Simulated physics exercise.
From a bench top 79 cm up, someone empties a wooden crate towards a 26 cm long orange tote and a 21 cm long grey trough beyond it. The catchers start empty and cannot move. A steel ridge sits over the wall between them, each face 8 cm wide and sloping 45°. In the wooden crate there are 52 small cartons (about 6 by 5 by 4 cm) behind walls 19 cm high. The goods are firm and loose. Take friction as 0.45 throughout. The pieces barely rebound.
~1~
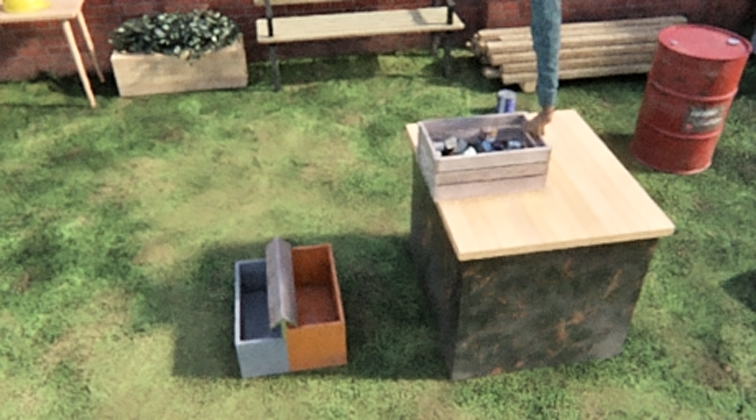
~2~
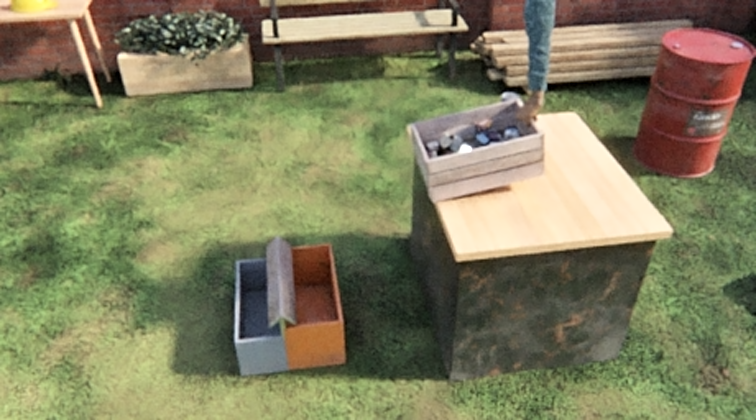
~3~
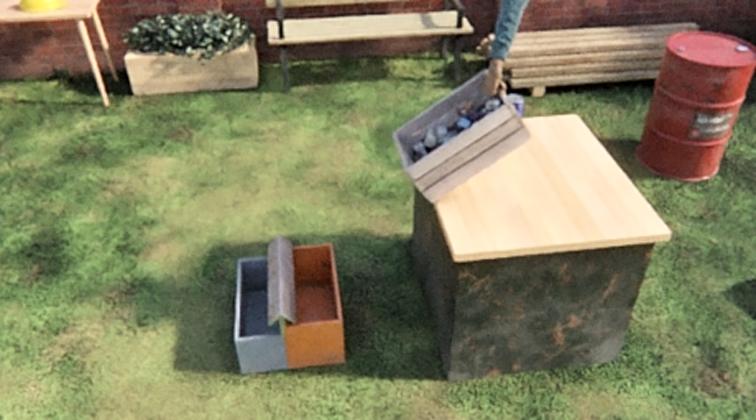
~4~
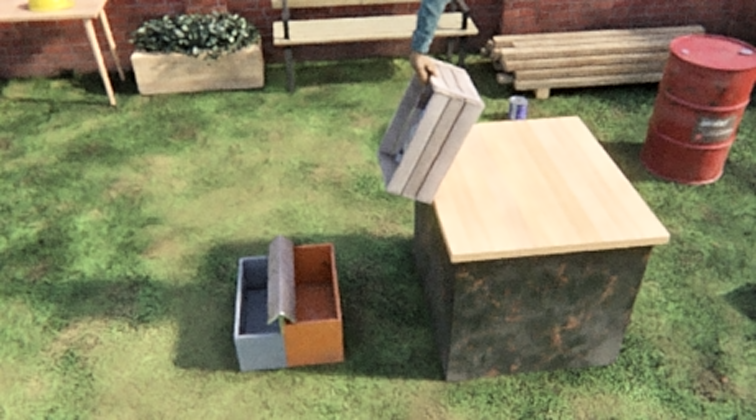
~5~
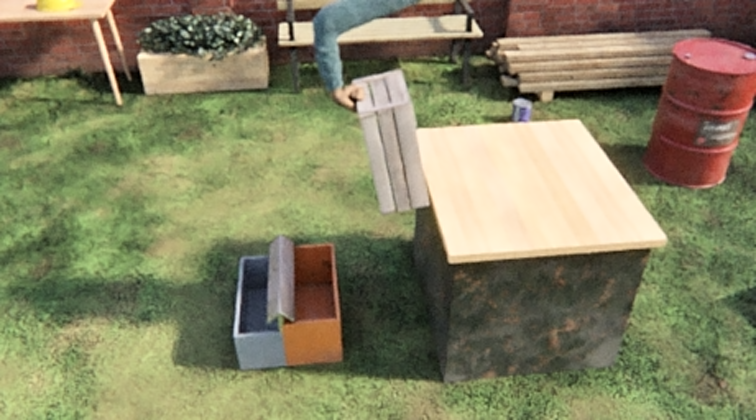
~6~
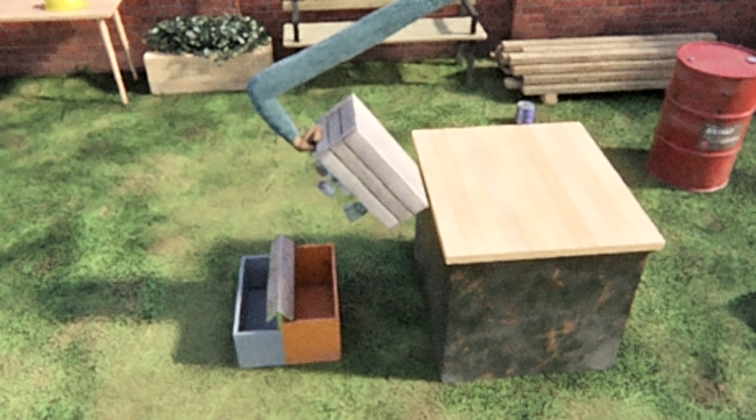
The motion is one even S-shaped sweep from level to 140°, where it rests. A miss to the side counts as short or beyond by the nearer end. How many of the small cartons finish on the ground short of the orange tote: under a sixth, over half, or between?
Expect between a sixth and a half of the load on the ground short of the orange tote.
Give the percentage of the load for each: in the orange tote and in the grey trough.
Roughly 35 and 20 per cent.
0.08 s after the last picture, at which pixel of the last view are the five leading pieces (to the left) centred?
Near (290, 208).
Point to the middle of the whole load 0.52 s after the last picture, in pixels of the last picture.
At about (316, 313).
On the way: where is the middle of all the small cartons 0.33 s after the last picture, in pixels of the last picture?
Near (311, 303).
Then, 0.08 s after the last picture, tilt 137°; 14 still in the wooden crate and 38 in the air.
Then, 0.19 s after the last picture, tilt 140°; 4 still in the wooden crate, 6 in the orange tote and 42 in the air.
Then, 0.33 s after the last picture, tilt 140°; 16 in the orange tote, 11 in the grey trough, 7 on the ground short of the orange tote, 1 on the ground beyond the grey trough and 17 in the air.
Final count (0.52 s after the last picture), 17 in the orange tote, 11 in the grey trough, 18 on the ground short of the orange tote and 6 on the ground beyond the grey trough. Asked share, 18 of 52, 35 per cent.
